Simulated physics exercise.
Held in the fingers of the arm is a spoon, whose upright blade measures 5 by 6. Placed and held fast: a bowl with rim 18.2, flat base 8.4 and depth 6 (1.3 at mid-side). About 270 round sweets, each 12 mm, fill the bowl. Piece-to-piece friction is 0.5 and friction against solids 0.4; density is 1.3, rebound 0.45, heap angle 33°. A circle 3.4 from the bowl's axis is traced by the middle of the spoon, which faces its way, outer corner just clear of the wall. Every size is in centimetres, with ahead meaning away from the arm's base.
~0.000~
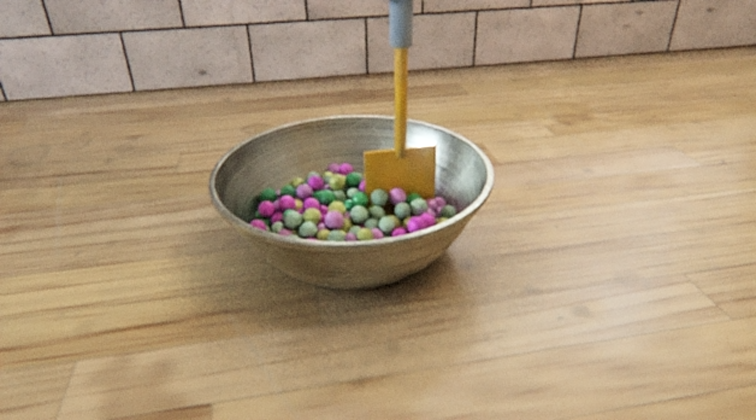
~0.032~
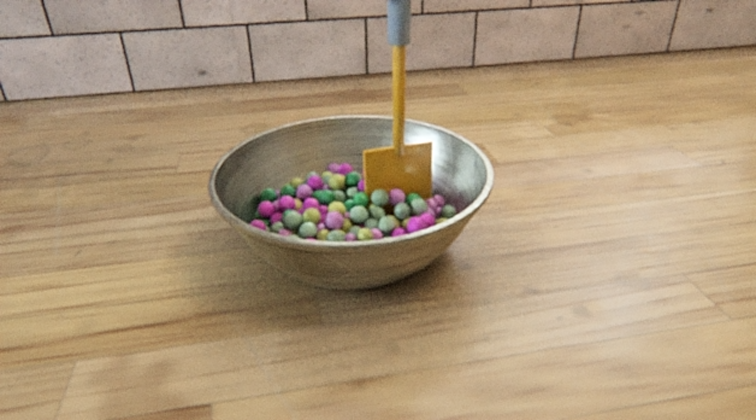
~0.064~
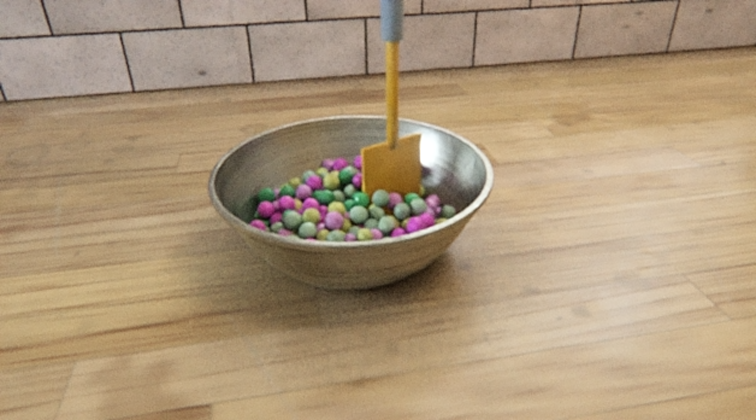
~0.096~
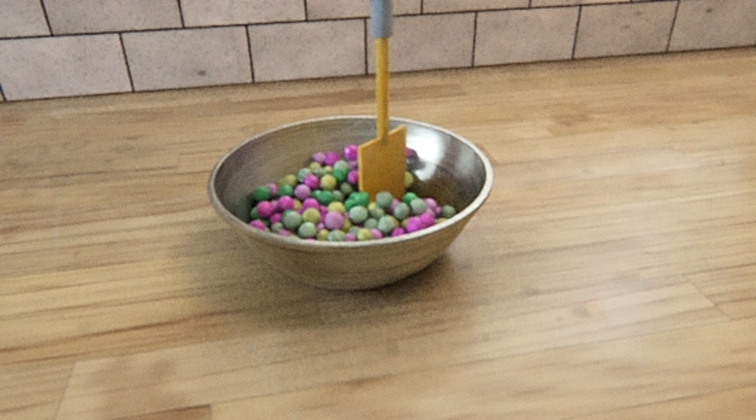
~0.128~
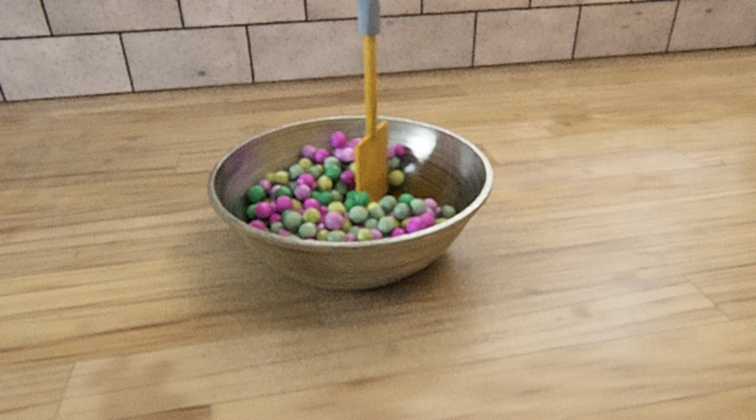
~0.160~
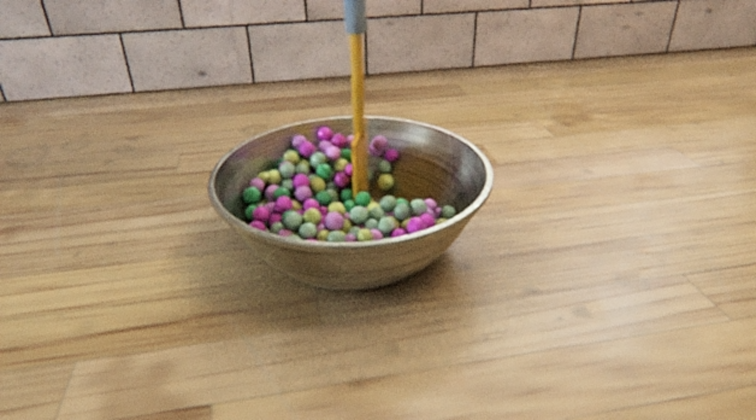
A metal bowl sits on a light wooden counter before a pale tiled wall, seen from slightly above at the front. It holds many small round sweets in magenta, green, grey-green and yellow, with an orange spoon on a grey handle standing upright at the right. The spoon sweeps leftward through them, its flat blade turning edge-on and pushing sweets up at the back, while bowl and camera stay still.
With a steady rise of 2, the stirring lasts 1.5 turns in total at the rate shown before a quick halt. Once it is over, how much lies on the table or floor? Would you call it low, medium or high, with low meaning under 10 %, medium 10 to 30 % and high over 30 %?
I would call it low, under 10 %.
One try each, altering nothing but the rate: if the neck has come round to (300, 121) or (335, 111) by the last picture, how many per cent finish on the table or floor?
Around 30 and 5 percent, in that order.
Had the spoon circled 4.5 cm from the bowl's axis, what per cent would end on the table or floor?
Around 10 in a hundred, in that case.
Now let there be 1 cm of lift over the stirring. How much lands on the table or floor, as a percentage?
I'd put it at about 5 per cent.
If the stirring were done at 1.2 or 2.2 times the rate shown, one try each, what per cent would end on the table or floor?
First try close to 10, second close to 35, in per cent.
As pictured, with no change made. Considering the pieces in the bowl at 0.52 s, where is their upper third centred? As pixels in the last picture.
Centre estimate: Approx. (378, 225) px.
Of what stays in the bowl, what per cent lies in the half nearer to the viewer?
Near 50 per cent of what stays in the bowl.
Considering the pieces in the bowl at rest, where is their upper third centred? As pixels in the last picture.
The centre is near pixel (318, 211).
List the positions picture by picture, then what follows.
The first frame shows the spoon neck at (401, 129), 0° round; upper third of the load around (345, 210), from x 255 to 450, top at y 170; 266 in the bowl.
The second frame shows the spoon neck at (399, 126), 7° round; upper third of the load around (348, 208), from x 255 to 450, top at y 170.
The third frame shows the spoon neck at (392, 121), 22° round; upper third of the load around (350, 207), from x 255 to 450, top at y 160.
The fourth frame shows the spoon neck at (383, 116), 38° round; upper third of the load around (350, 198), from x 255 to 445, top at y 150.
The fifth frame shows the spoon neck at (371, 113), 54° round; upper third of the load around (335, 188), from x 255 to 445, top at y 140.
The sixth frame shows the spoon neck at (359, 111), 71° round; upper third of the load around (323, 185), from x 250 to 450, top at y 135; 266 in the bowl.
After 0.52 s, 254° round, highest piece 7 above the table; 263 in the bowl, 1 on the table or floor, 2 in flight or on the tool.
After 0.89 s, 78° round, highest piece 7 above the table; 259 in the bowl, 7 on the table or floor.
After 1.27 s, 180° round, highest piece 5 above the table; 259 in the bowl, 7 on the table or floor.
After 1.97 s, 180° round, highest piece 5 above the table; 259 in the bowl, 7 on the table or floor.
In the end, 259 in the bowl, 7 on the table or floor. That is 3 % on the table or floor.
